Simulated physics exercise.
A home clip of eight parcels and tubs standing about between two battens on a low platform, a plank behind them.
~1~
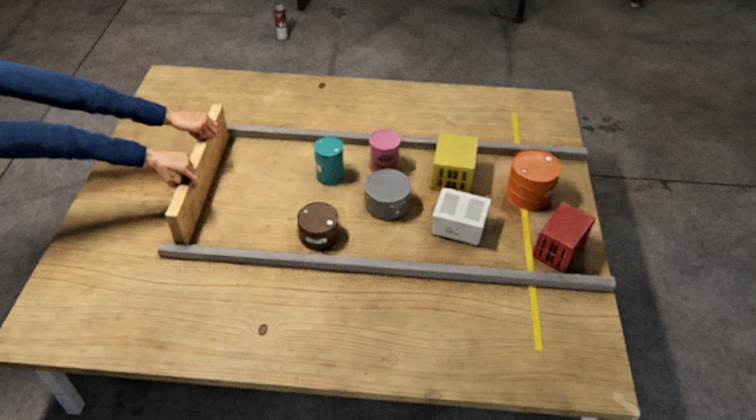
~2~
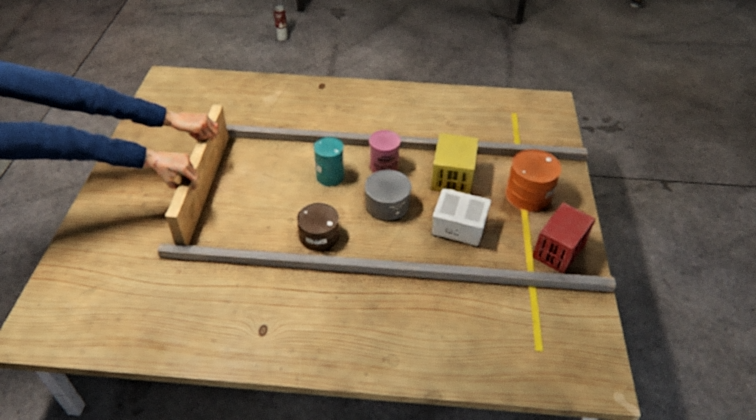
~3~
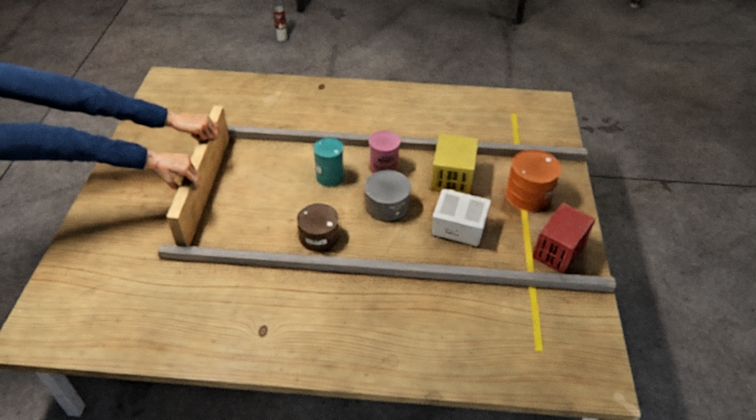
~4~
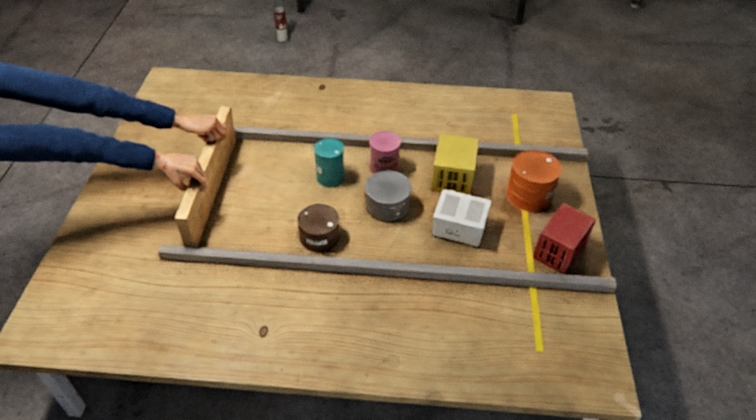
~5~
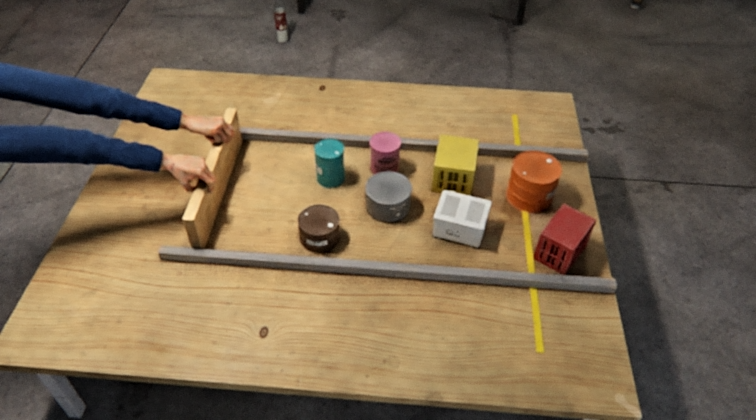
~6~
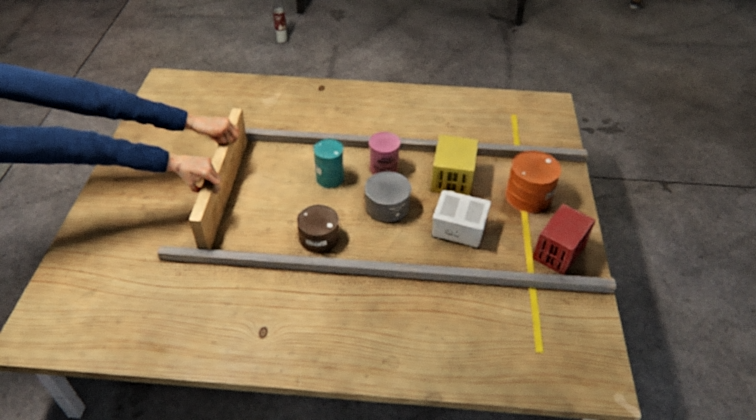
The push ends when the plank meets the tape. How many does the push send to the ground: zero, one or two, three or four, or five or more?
In the end the number that fall off is one or two.
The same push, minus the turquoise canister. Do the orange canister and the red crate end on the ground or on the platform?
The orange canister falls; the red crate is lost.
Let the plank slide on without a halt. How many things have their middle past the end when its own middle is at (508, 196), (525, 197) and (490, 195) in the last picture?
Past the end: 2, 2 and 0.
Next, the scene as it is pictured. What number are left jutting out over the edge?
2 of them.
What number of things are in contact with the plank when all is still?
In contact: 4.
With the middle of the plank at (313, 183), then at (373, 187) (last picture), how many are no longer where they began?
First 2, then 4.
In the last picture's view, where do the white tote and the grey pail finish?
The white tote at (591, 234), the grey pail at (550, 208).
A little later, none off yet; red crate at rest near (563, 239); orange canister at rest near (532, 182); white tote at rest near (461, 219).
Next, none off yet; red crate shifted a little near (575, 245); orange canister shifted about its own width near (565, 185); white tote shifted about its own width near (533, 229).
When it is over, the number that fall off is one or two; down, orange canister and red crate.
